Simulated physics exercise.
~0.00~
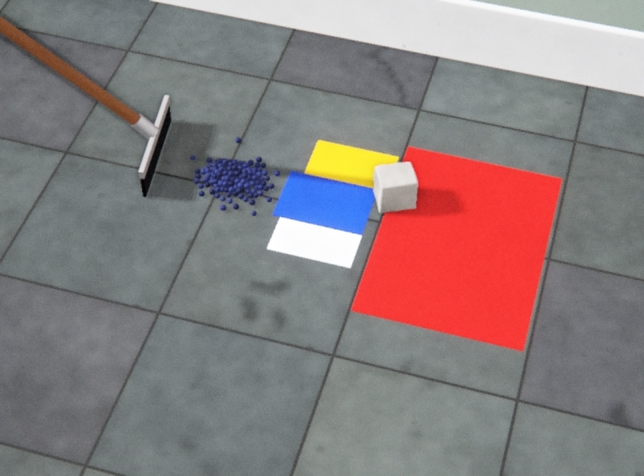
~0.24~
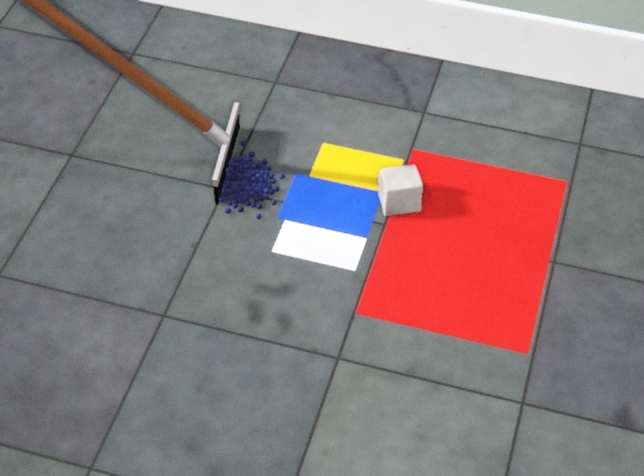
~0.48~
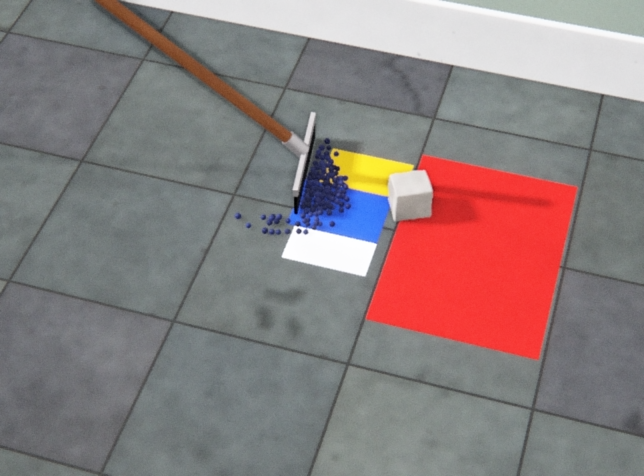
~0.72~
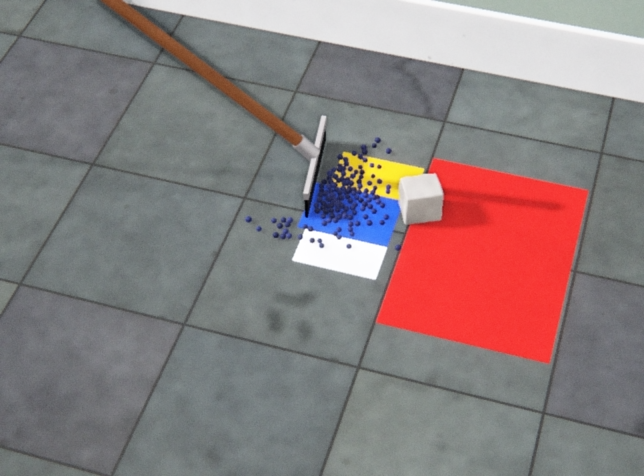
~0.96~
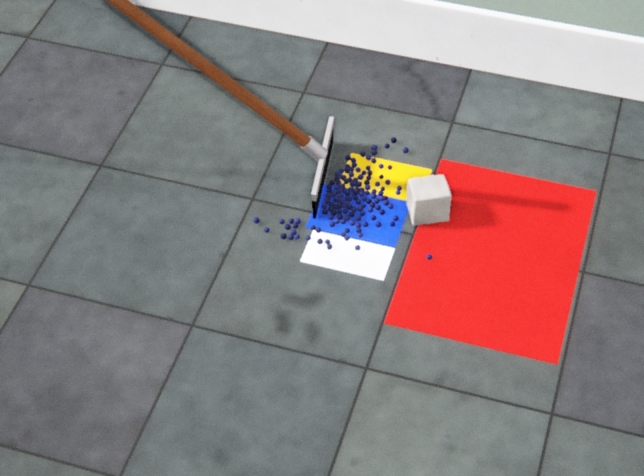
To begin with, a squeegee on a wooden handle stands left of a loose pile of small dark blue berries on a grey tiled floor, with yellow, blue, white and red sheets and a pale block to the right. The squeegee slides right and reaches the pile. It then sweeps the berries onto the yellow and blue sheets, leaving a few trailing behind its lower end. Near the sheets' left edge the blade comes to a halt, while the berries spread a little further. Finally, most lie on the blue and yellow sheets, with a few on the white, some on bare tile and a stray one on the red.
